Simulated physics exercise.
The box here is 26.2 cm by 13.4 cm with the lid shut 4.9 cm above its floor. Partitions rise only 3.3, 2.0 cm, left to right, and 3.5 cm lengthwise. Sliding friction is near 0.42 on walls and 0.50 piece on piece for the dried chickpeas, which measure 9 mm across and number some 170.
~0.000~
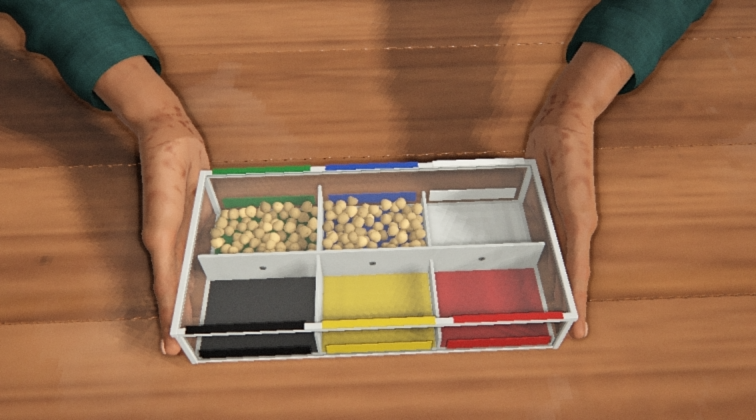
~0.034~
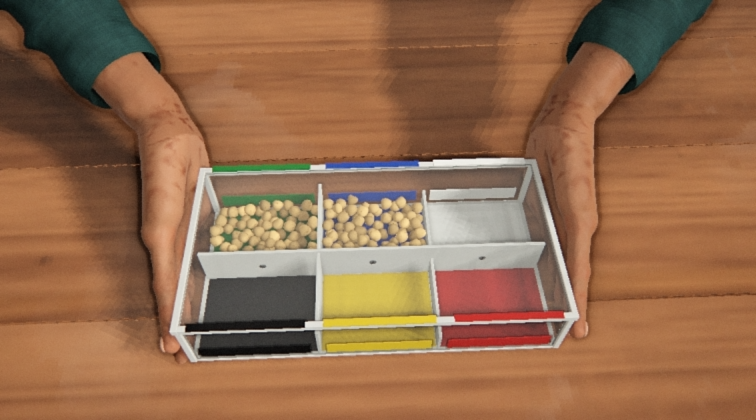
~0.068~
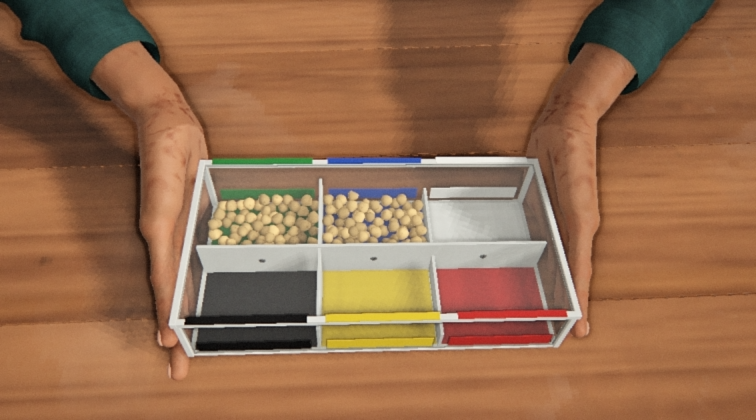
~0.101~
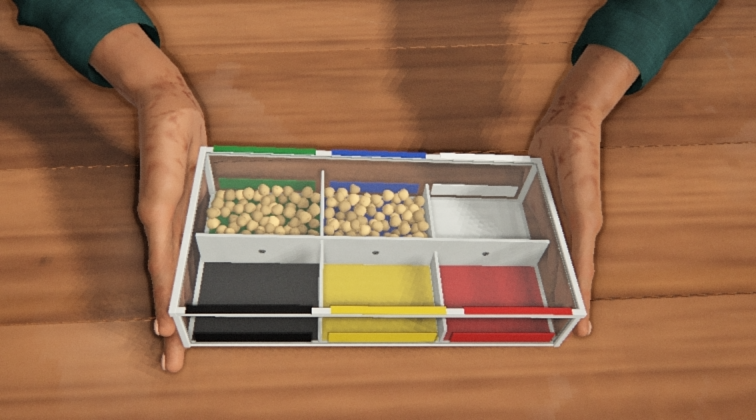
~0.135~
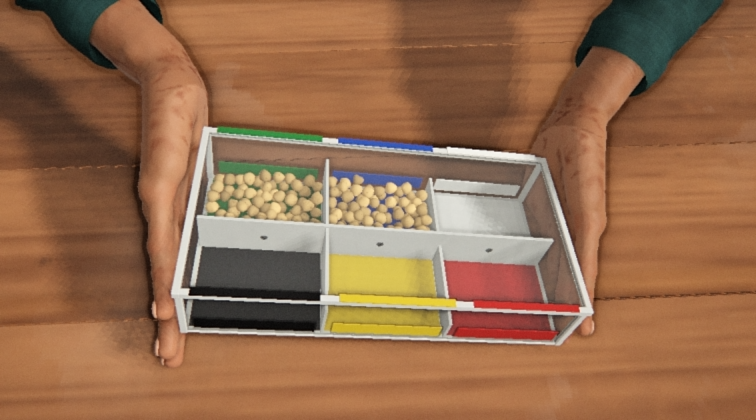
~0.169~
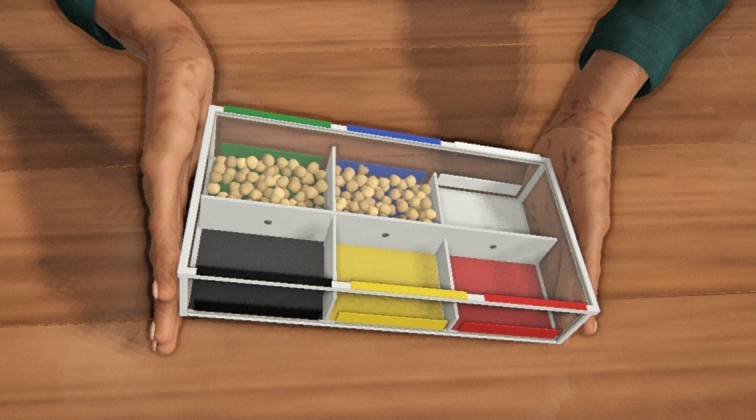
We see two hands holding a clear-lidded box with six coloured compartments, round beige pieces filling the green and blue ones, as the hands gradually tilt it, raising the left side while the pieces stay in their compartments.
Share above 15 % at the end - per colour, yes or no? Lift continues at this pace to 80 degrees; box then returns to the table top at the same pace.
Red no, blue yes, green yes, yellow no, white yes, black no.
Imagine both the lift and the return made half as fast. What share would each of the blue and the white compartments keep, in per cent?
I'd expect blue at 35 percent and white at 25 percent.
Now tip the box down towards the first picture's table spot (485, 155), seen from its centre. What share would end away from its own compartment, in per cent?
Near 25 percent, give or take.
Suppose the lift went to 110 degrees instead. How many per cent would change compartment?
75 percent.
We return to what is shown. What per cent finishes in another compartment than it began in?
45 per cent, roughly.
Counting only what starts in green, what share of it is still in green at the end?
About 70 in a hundred.
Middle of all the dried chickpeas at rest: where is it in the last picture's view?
Look around (408, 224) in the last picture.
After 0.72 s, tilt 80 degrees; blue 55 %, green 45 %, white 5 %.
After 1.08 s, tilt 35 degrees; blue 25 %, green 35 %, white 40 %.
Then, at 1.54 s, tilt 0 degrees; blue 25 %, green 35 %, white 40 %.
By 2.0 s all is still; red 0 %, blue 25 %, green 35 %, yellow 0 %, white 40 %, black 0 %.
